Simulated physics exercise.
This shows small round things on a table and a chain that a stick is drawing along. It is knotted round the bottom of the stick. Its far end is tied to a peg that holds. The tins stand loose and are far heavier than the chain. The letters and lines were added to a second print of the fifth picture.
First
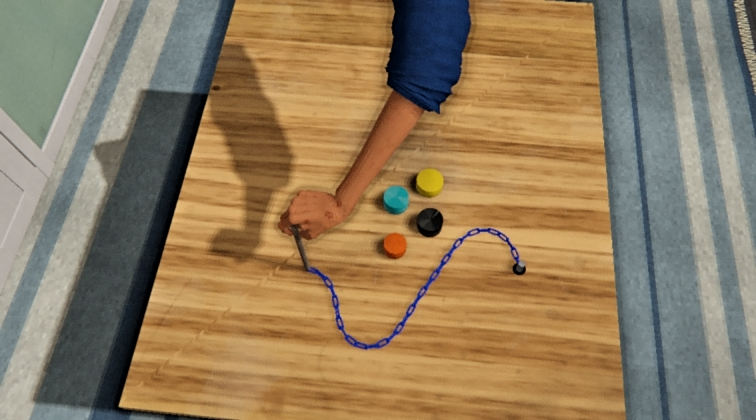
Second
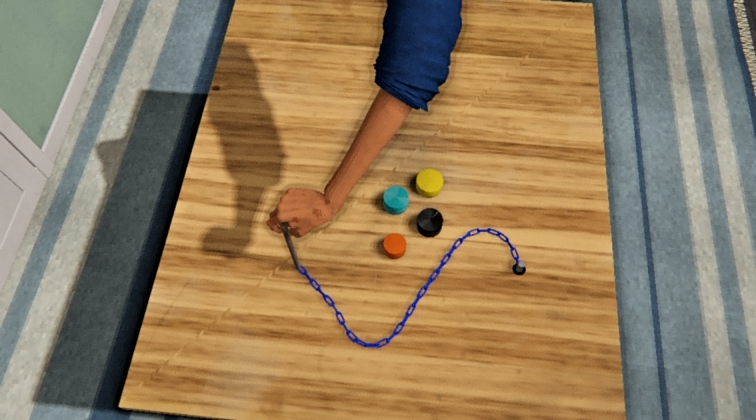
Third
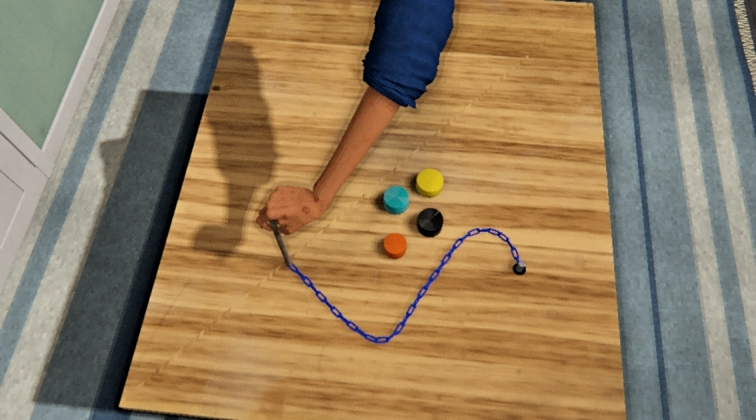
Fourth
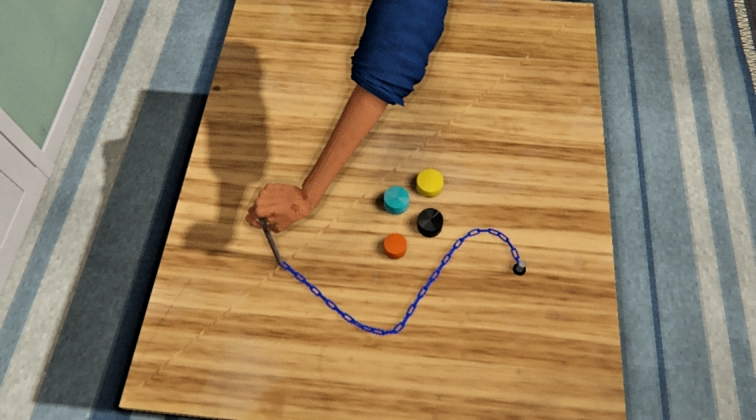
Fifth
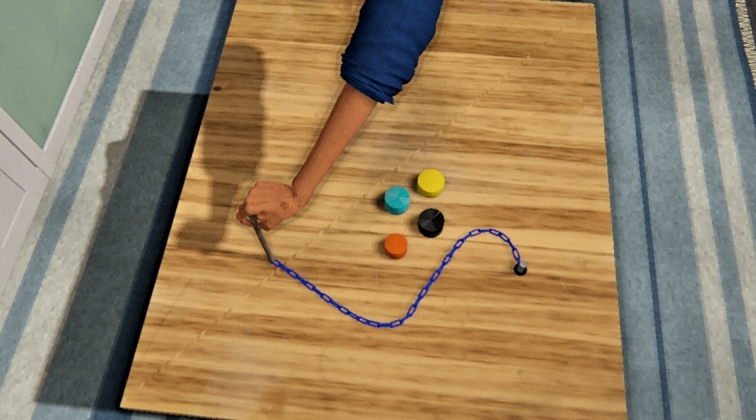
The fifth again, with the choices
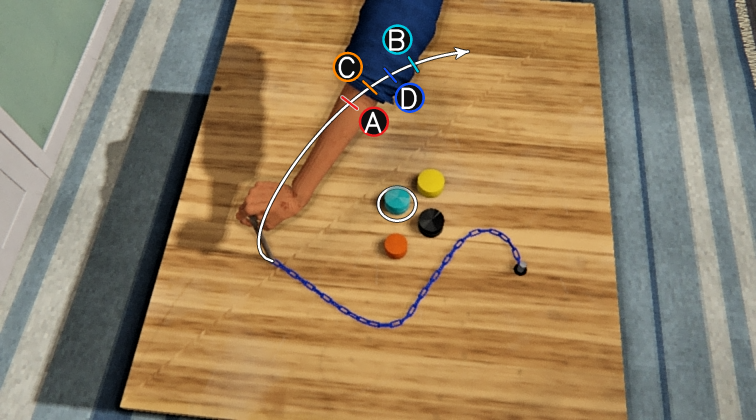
On a wooden table, a hand moved a stick to the left, drawing the end of a blue chain along and straightening its left-hand curve, while four small round tins stayed still.
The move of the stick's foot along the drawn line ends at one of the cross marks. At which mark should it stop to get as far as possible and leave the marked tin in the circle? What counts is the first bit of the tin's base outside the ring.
No farther than D.
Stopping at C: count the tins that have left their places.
By then, one.
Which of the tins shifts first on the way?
The orange one.
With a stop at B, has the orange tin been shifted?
Yes.
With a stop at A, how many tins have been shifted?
The count is none.
On the copy, A at (350, 103); B at (413, 64); C at (370, 88); D at (390, 75); the ring at (397, 204); the route from (272, 261) via (331, 121) to (468, 52).
On D. First, foot of the stick (283, 183); turquoise tin (397, 201).
Then, foot of the stick (335, 117); turquoise tin (397, 201).
Finally, foot of the stick (390, 76); black tin (434, 222); turquoise tin (397, 201); orange tin (410, 227); the turquoise tin is still in its ring.
By contrast, A is safe but short; B drags the ringed tin to (408, 192); C is safe but short.
